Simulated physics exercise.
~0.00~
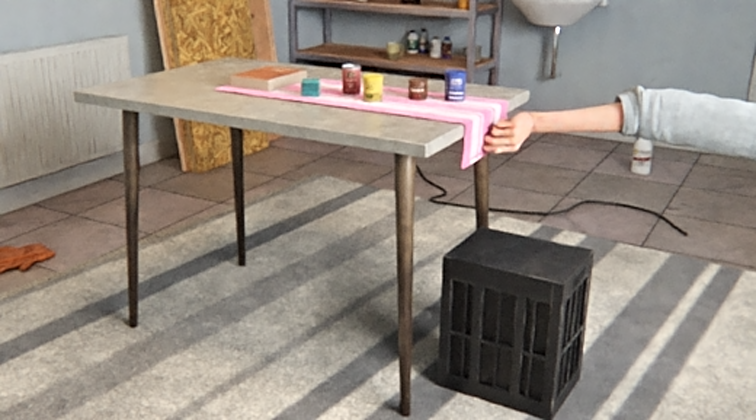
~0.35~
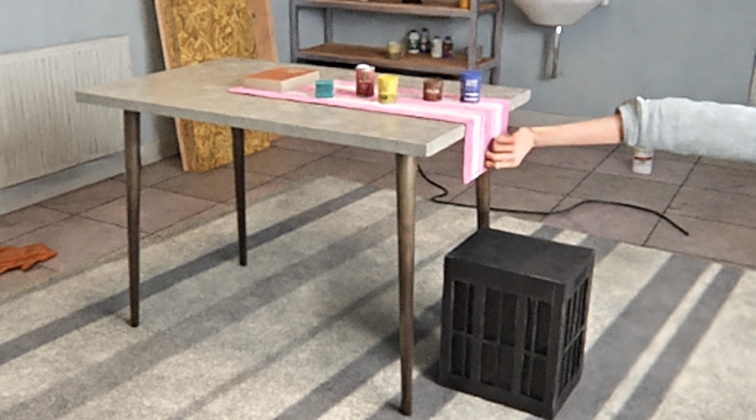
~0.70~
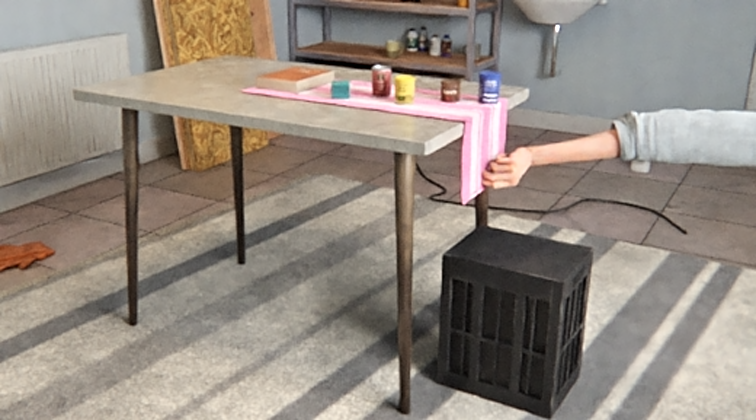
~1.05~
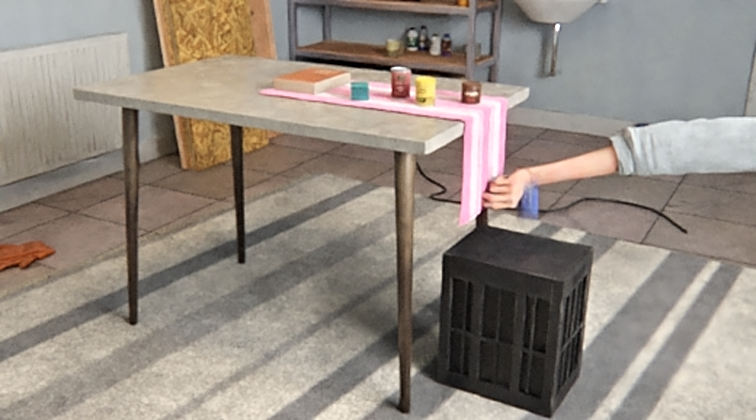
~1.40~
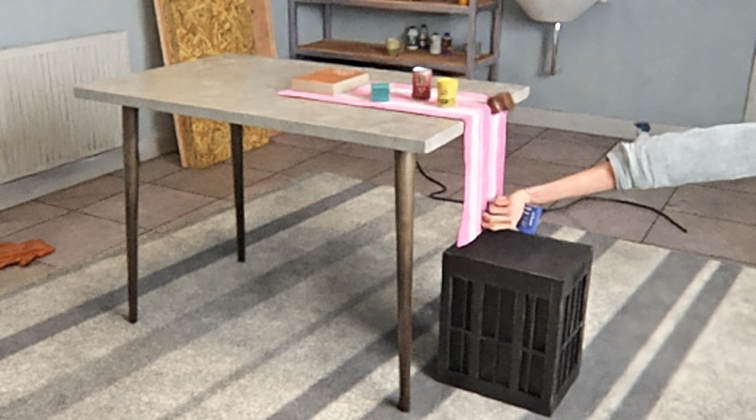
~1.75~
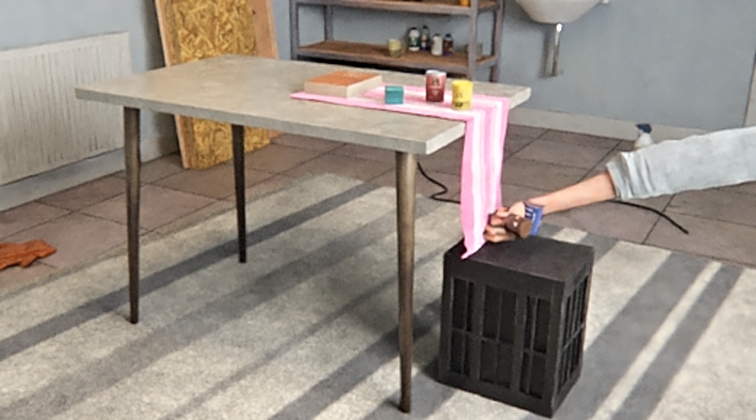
In a room with a grey table, a hand drew the end of a pink runner down toward a black crate, carrying small containers rightward. The blue one went over the edge, then the brown one, and the hem ended at the crate.
